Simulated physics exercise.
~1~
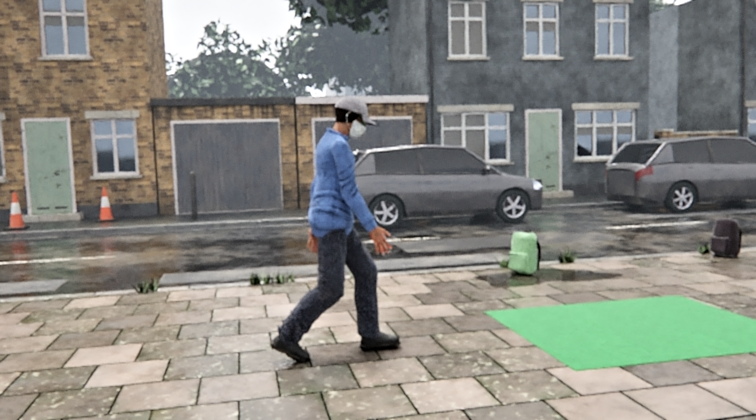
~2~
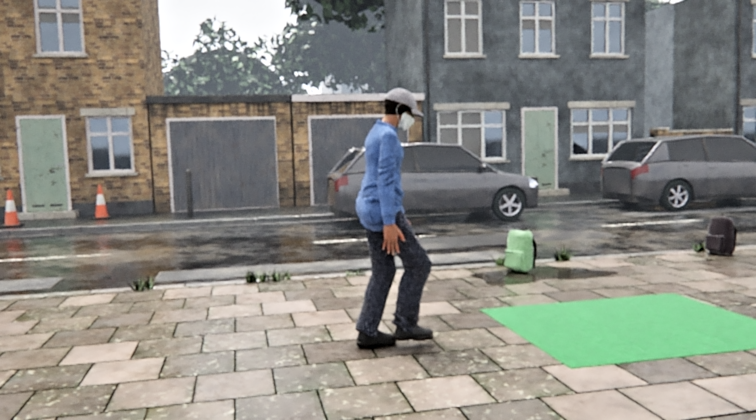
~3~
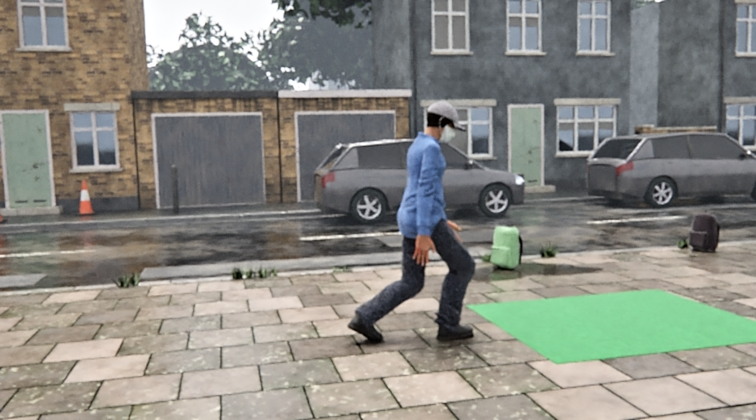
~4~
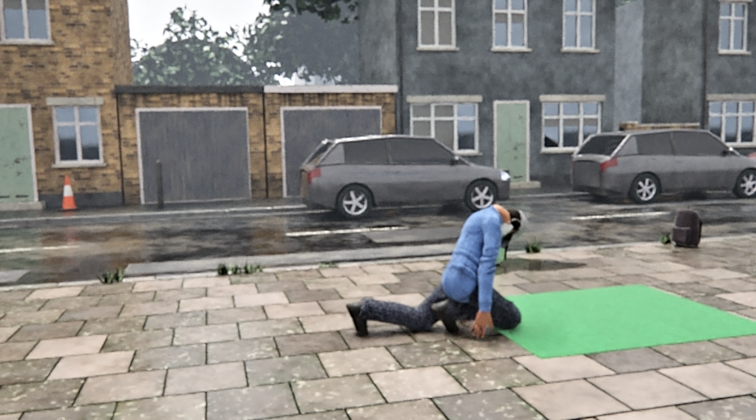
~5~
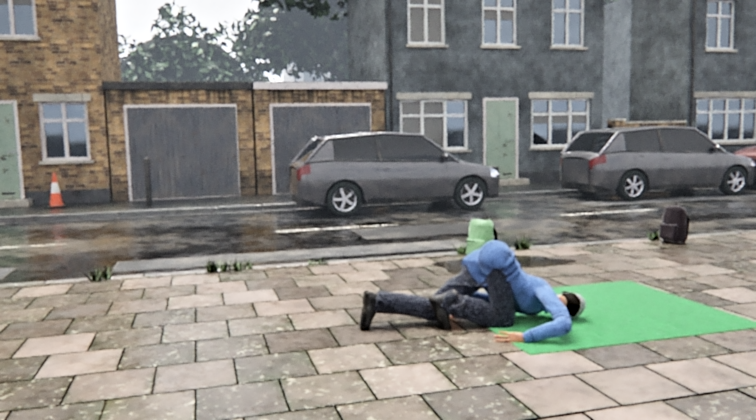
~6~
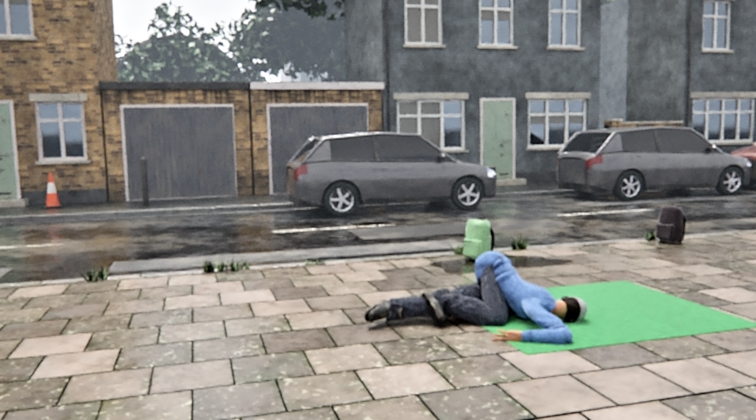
A person in a blue top walks right, crumples, and ends lying partly on a green mat.
